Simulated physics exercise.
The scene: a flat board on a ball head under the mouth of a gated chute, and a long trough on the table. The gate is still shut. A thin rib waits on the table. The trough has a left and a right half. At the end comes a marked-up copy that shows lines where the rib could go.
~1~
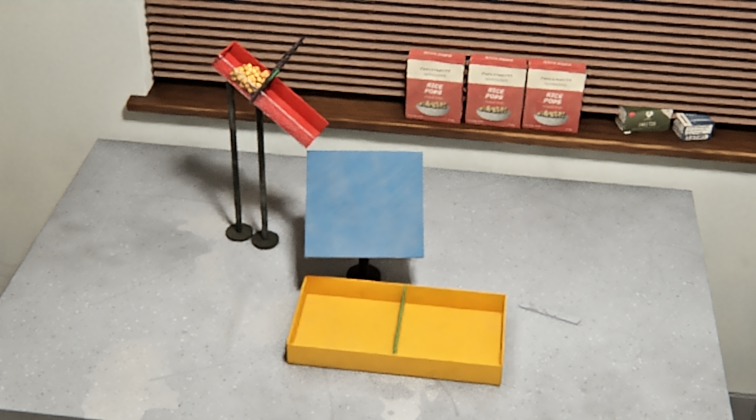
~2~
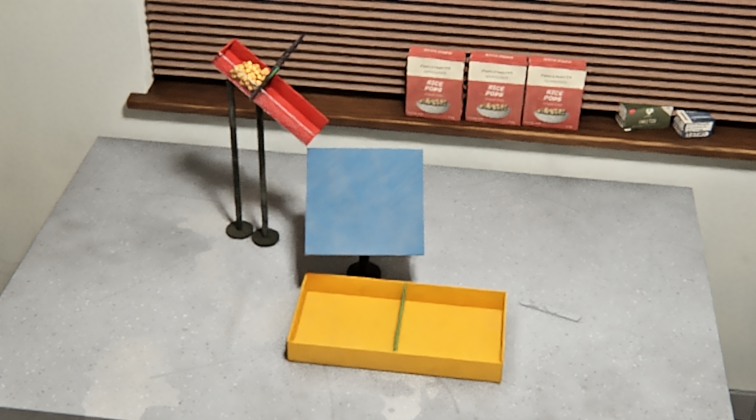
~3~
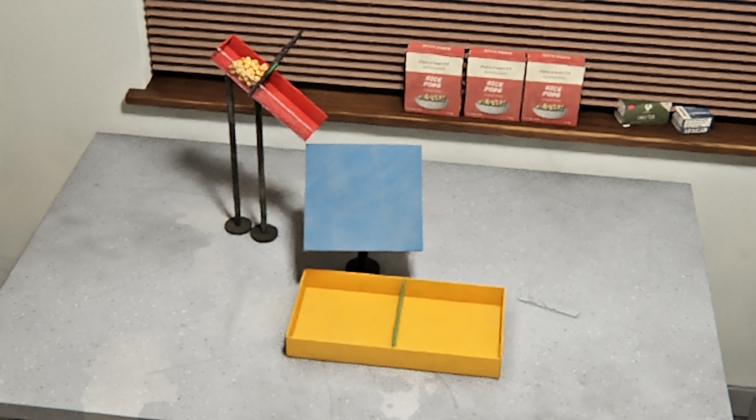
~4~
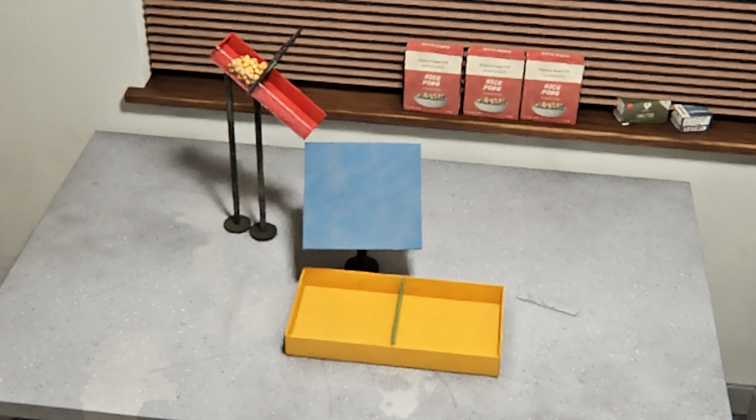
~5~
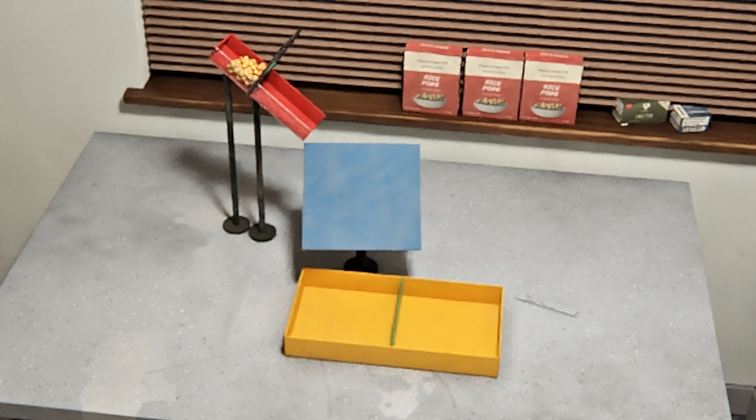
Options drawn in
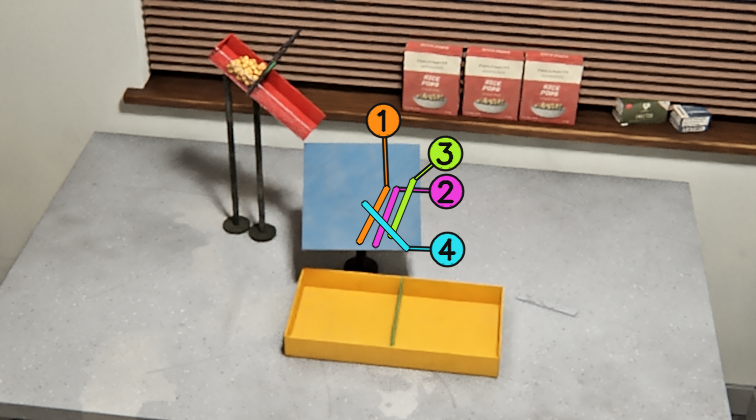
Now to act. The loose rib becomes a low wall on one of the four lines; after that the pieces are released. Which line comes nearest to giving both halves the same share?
The best line is 4.
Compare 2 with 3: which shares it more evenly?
That would be 3.
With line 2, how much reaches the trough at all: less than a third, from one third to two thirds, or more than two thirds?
Line 2 gives more than two thirds.
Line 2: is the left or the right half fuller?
The left half.
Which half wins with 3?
The left half.
On the marked copy, line 1 from (386, 188) to (359, 241); line 2 from (396, 189) to (375, 244); line 3 from (413, 180) to (391, 235); line 4 from (364, 203) to (406, 248).
If 1 is chosen, of what is caught, all but a few in the left half, only a few in the right.
If 2 is chosen, of what is caught, the whole lot in the left half, none at all in the right.
If 3 is chosen, of what is caught, the bulk in the left half, close to a quarter in the right.
If 4 is chosen, of what is caught, close to half in the left half, close to half in the right.
